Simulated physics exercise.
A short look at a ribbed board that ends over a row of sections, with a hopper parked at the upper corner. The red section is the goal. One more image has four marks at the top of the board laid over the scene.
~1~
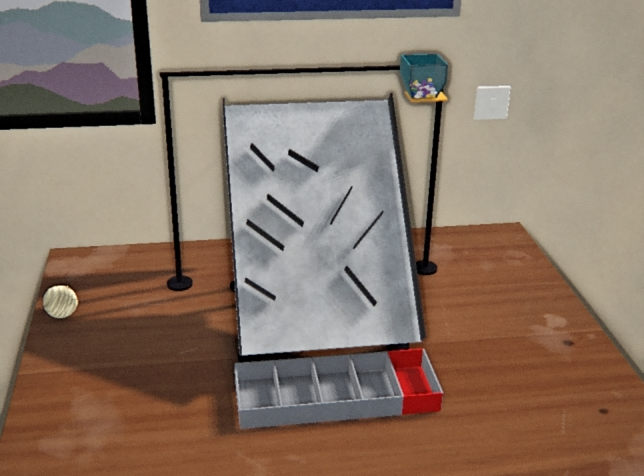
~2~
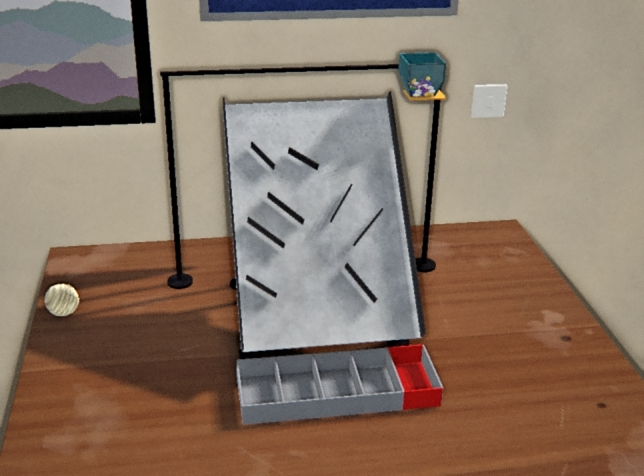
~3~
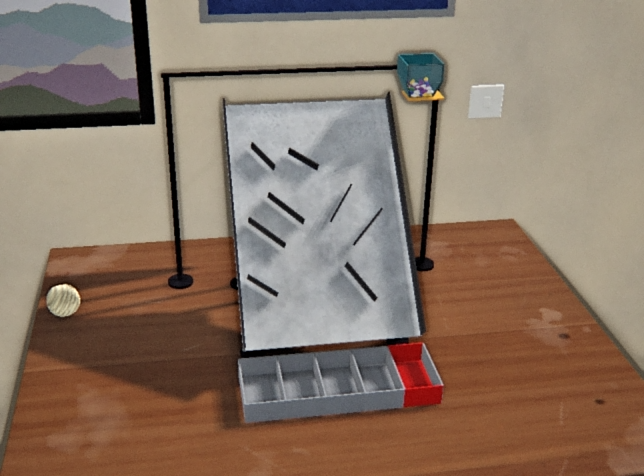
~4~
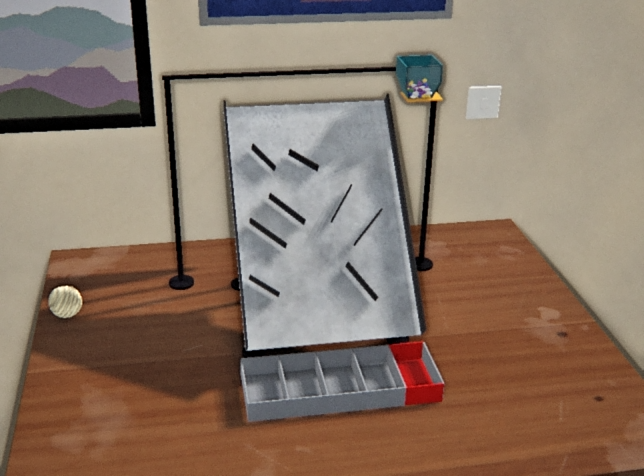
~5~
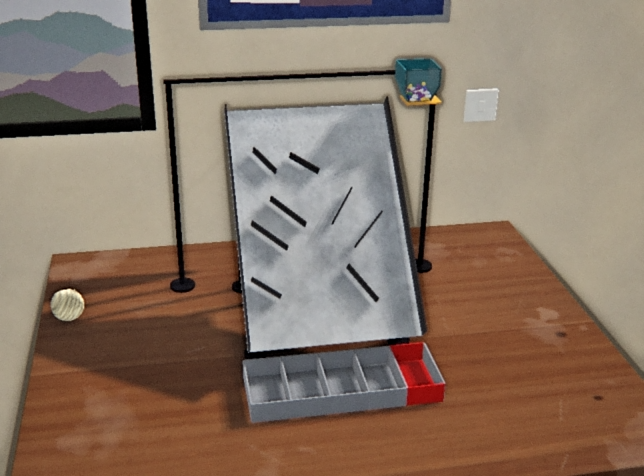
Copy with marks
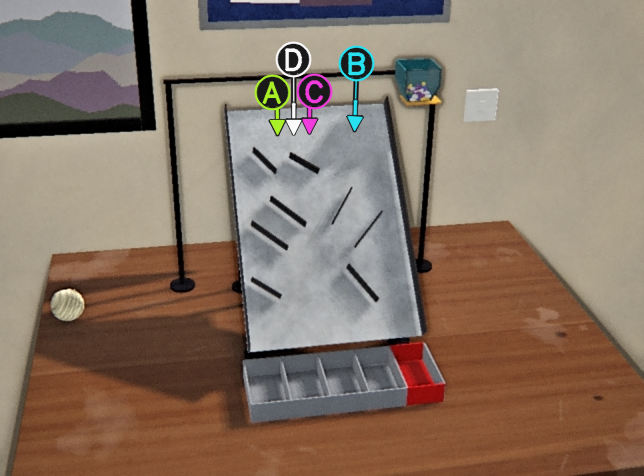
A ribbed board stands above a row of sections as the view shifts very slightly.
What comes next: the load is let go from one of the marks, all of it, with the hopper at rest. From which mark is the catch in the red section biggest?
B beats the others.
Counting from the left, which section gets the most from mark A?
The third.
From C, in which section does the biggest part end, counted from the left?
It is the second one.
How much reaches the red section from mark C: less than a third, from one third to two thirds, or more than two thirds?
It is less than a third.
On the marked copy, mark A meets the board at (277, 129); mark B meets the board at (354, 125); mark C meets the board at (309, 128); mark D meets the board at (293, 128).
For mark A, about a tenth in the red section, the larger part in other sections, about a tenth held on the board.
For mark B, roughly a quarter in the red section, roughly two thirds in other sections, about a tenth outside the box.
For mark C, just a few in the red section, the larger part in other sections, about a tenth held on the board.
For mark D, just a few in the red section, the larger part in other sections, about a tenth held on the board.
